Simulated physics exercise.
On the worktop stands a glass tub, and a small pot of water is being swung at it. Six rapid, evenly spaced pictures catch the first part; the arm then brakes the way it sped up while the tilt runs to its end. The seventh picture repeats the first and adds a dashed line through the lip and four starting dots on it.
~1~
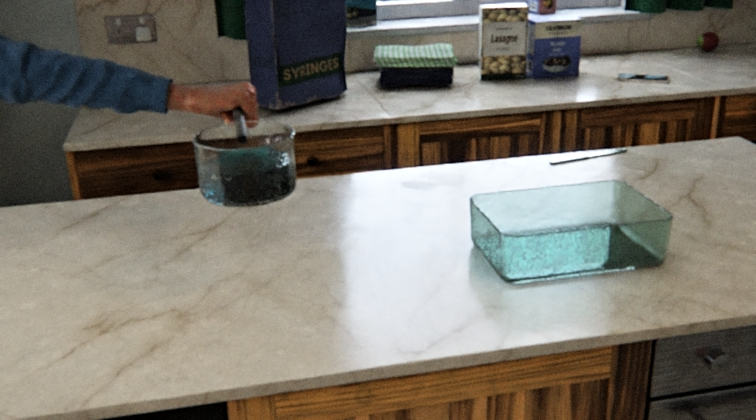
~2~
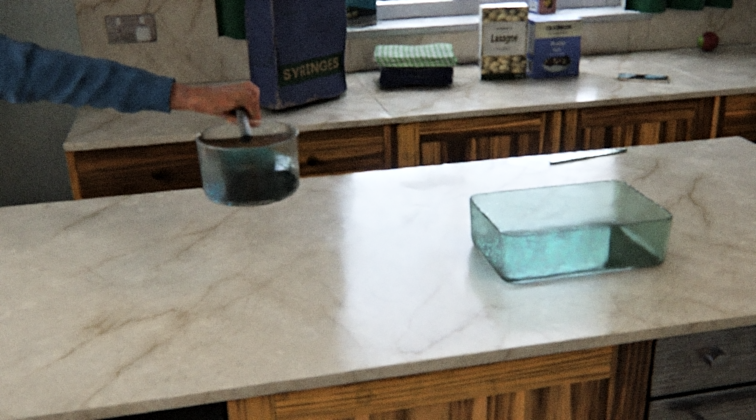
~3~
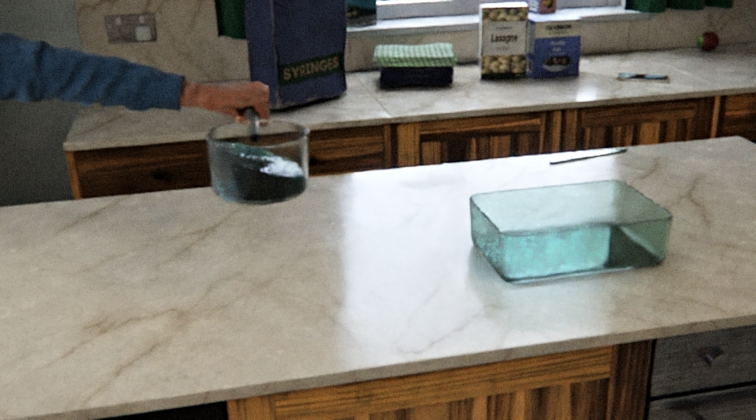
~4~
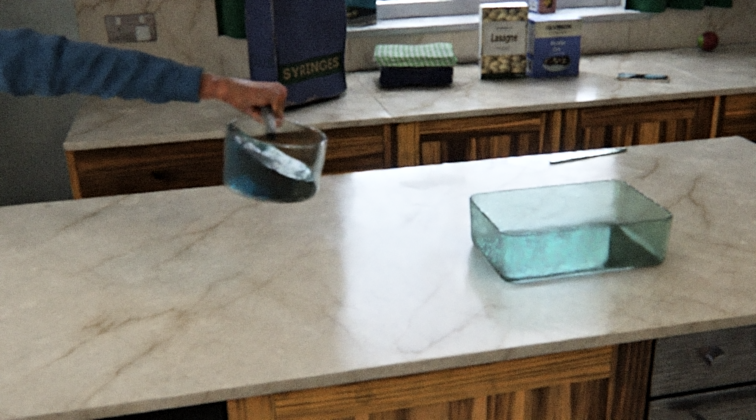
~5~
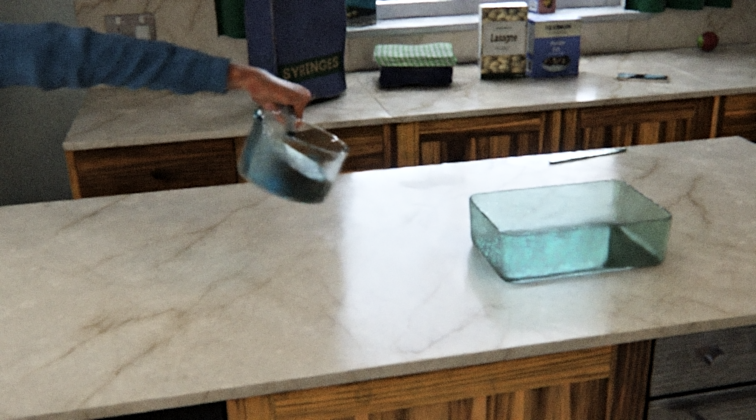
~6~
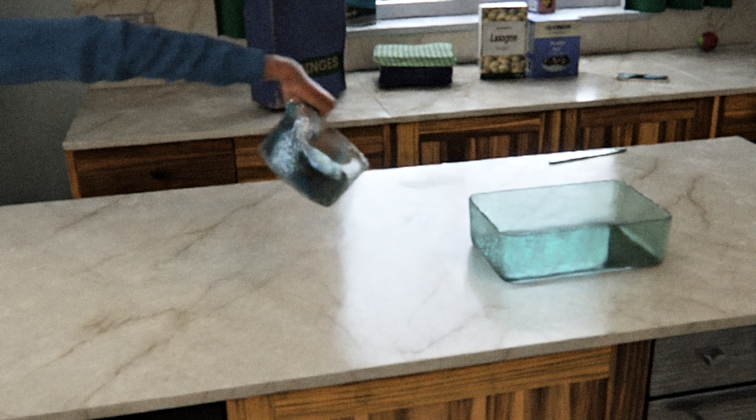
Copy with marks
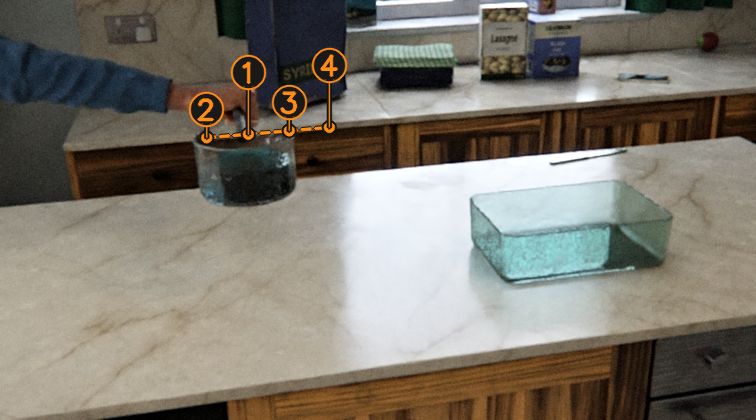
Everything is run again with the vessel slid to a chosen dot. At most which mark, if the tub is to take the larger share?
I would pick spot 4.
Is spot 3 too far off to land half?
Yes.
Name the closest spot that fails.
3.
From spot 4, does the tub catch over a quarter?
Yes, clearly.
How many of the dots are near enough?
One of the four.
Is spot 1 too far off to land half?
Yes.
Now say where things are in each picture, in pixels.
Upright, lip at (292, 130); tub from (500, 282) to (664, 261); nothing has left yet.
Upright, lip at (295, 130); nothing has left yet.
Tipped about 2°, lip at (305, 130); nothing has left yet.
Tipped about 11°, lip at (324, 136); nothing has left yet.
Tipped about 25°, lip at (346, 146); nothing has left yet.
Tipped about 43°, lip at (367, 160); nothing has left yet.
On the marked copy, 1 at (248, 134); 2 at (206, 137); 3 at (289, 130); 4 at (329, 127).
If 1 is chosen, about 0 % lands in the tub, 95 % falls short and 5 % goes beside or beyond.
If 2 is chosen, about 0 % lands in the tub, 100 % falls short.
If 3 is chosen, about 22 % lands in the tub, 72 % falls short and 7 % goes beside or beyond.
If 4 is chosen, about 70 % lands in the tub, 12 % falls short and 18 % goes beside or beyond.
